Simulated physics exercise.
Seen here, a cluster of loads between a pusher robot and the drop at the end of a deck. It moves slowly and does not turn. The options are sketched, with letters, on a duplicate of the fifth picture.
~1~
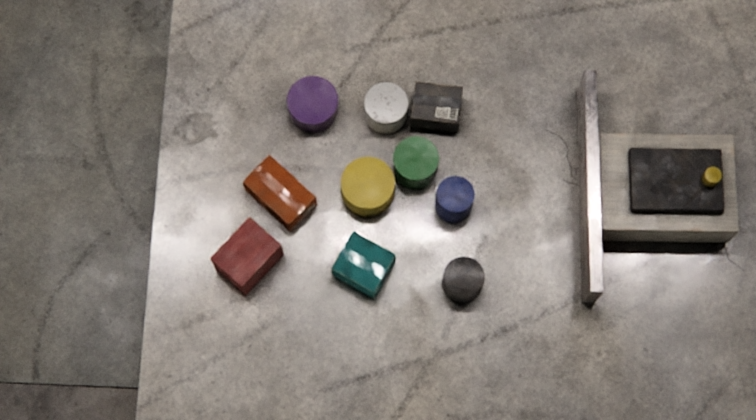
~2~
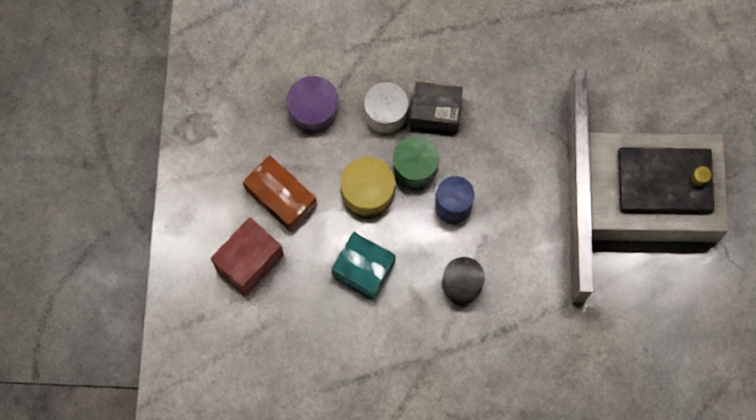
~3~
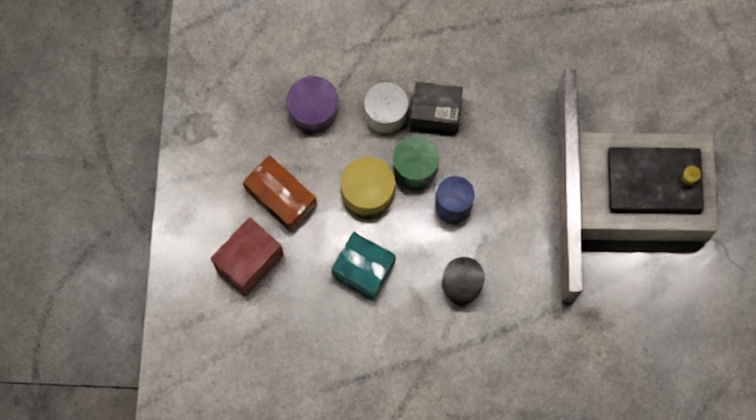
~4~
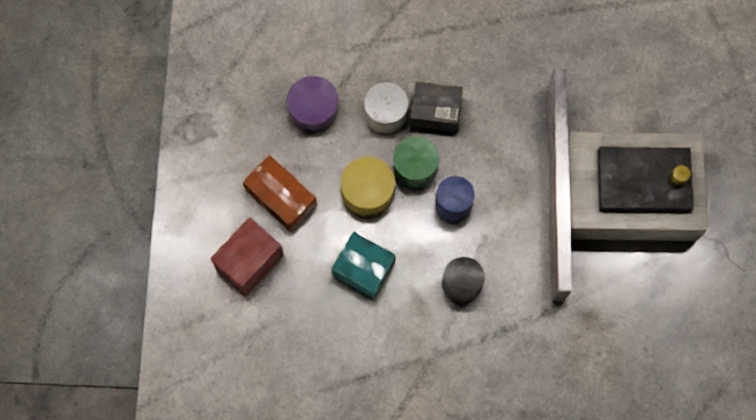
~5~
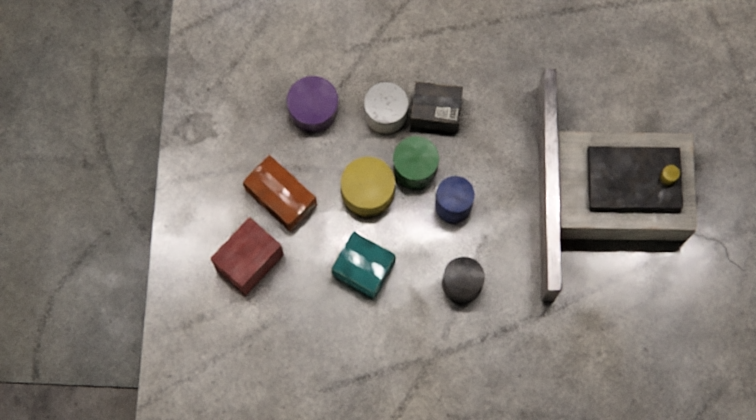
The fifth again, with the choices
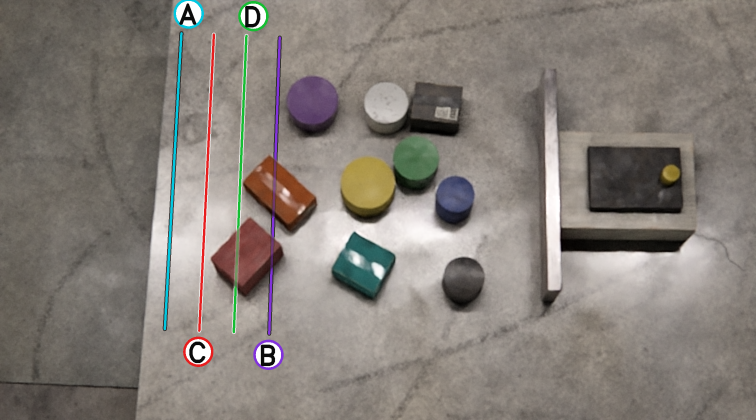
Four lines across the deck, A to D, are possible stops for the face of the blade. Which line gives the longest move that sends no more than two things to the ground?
Up to line D.
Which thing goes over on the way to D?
The purple pail goes over.
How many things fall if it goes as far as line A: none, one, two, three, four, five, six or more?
Six or more.
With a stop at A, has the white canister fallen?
Yes.
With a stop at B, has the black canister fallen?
By then, no.
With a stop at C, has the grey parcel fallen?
By then, no.
On the copy, A at (173, 177); B at (275, 181); C at (207, 178); D at (240, 180).
On D. First, robot (516, 174); grey parcel (408, 107); white canister (363, 108).
Then, robot (403, 169); purple pail (211, 98); orange parcel (223, 207).
Finally, robot (317, 165); purple pail over the edge; orange parcel (159, 211); one fallen.
By contrast, A drops nine; B is within the limit but short; C drops four.
